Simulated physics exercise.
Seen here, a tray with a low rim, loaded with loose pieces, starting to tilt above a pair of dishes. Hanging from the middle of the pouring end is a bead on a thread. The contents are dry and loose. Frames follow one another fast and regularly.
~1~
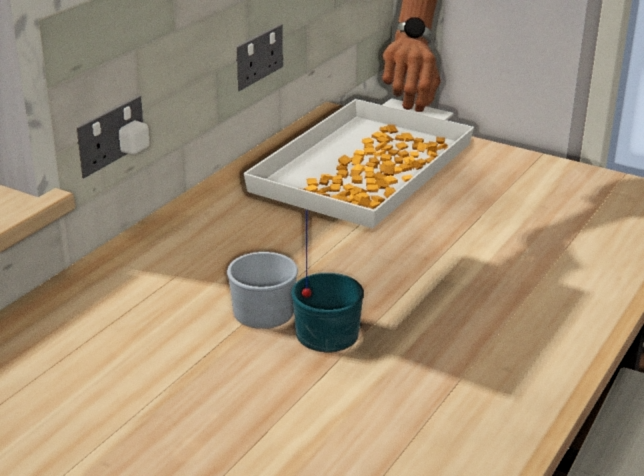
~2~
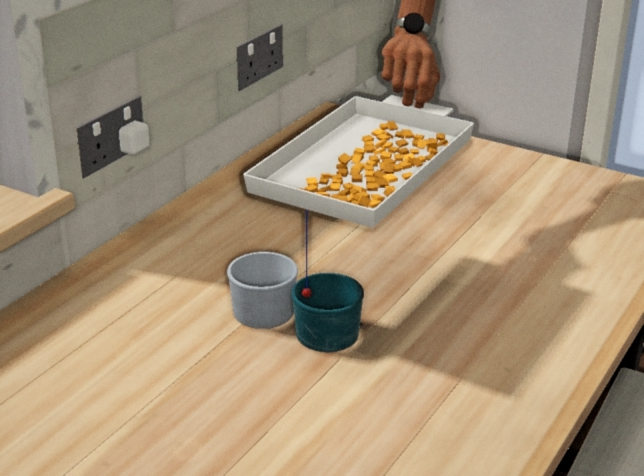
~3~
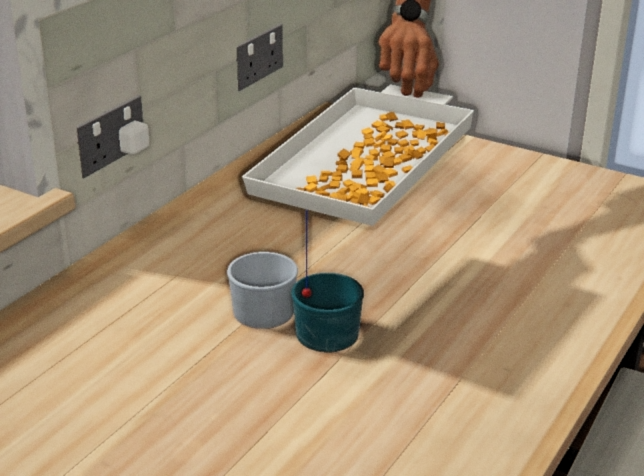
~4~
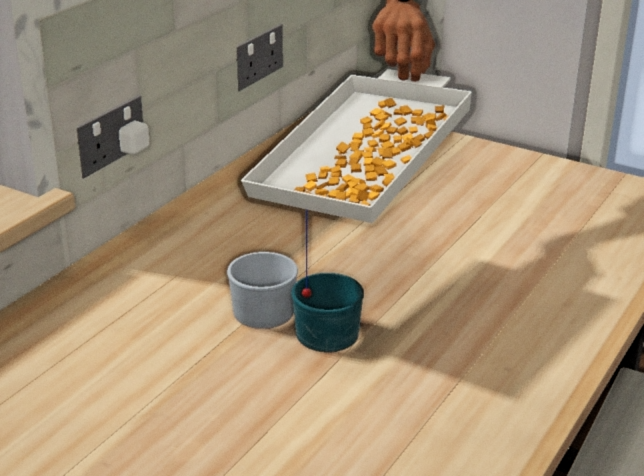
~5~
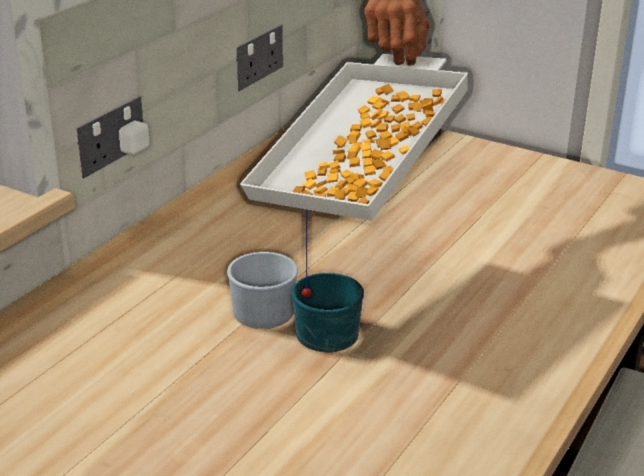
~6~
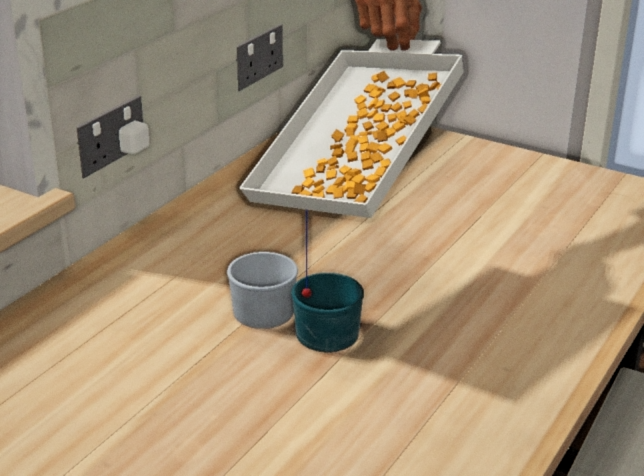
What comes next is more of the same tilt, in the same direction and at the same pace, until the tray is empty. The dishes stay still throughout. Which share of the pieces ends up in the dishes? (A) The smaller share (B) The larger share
A.
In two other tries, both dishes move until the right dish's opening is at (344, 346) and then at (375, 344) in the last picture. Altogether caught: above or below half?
Well, a minority share the first time and a minority share the next.
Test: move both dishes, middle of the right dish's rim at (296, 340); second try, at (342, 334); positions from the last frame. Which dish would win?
Result, first place: The lefthand one; second place: The lefthand one.
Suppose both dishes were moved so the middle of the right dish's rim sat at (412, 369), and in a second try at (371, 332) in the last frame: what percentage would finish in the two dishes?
The first try yields 0% and the second yields 10%.
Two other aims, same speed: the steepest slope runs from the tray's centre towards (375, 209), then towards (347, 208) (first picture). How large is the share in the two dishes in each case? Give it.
You'd see roughly 0 per cent the first time and 0 per cent the second.
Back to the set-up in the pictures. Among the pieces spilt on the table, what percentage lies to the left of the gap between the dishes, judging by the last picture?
Roughly 100 in a hundred.
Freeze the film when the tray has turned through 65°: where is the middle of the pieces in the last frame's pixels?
Mark it at roughly (287, 174) in the final frame.
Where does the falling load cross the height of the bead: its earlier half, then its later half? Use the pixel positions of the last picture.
Close to (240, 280), then close to (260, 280).
Soon after the last picture, tray tipped steeply; nearly all on the tray; a stray few in the air.
A little later, tray tipped past a quarter turn; most on the tray; a stray few in the left dish; about a quarter outside both; a stray few in the air.
Later still, tray tipped past a quarter turn; a small part in the left dish; most outside both.
At rest, tray tipped past a quarter turn; none in the right dish; a small part in the left dish; most outside both.
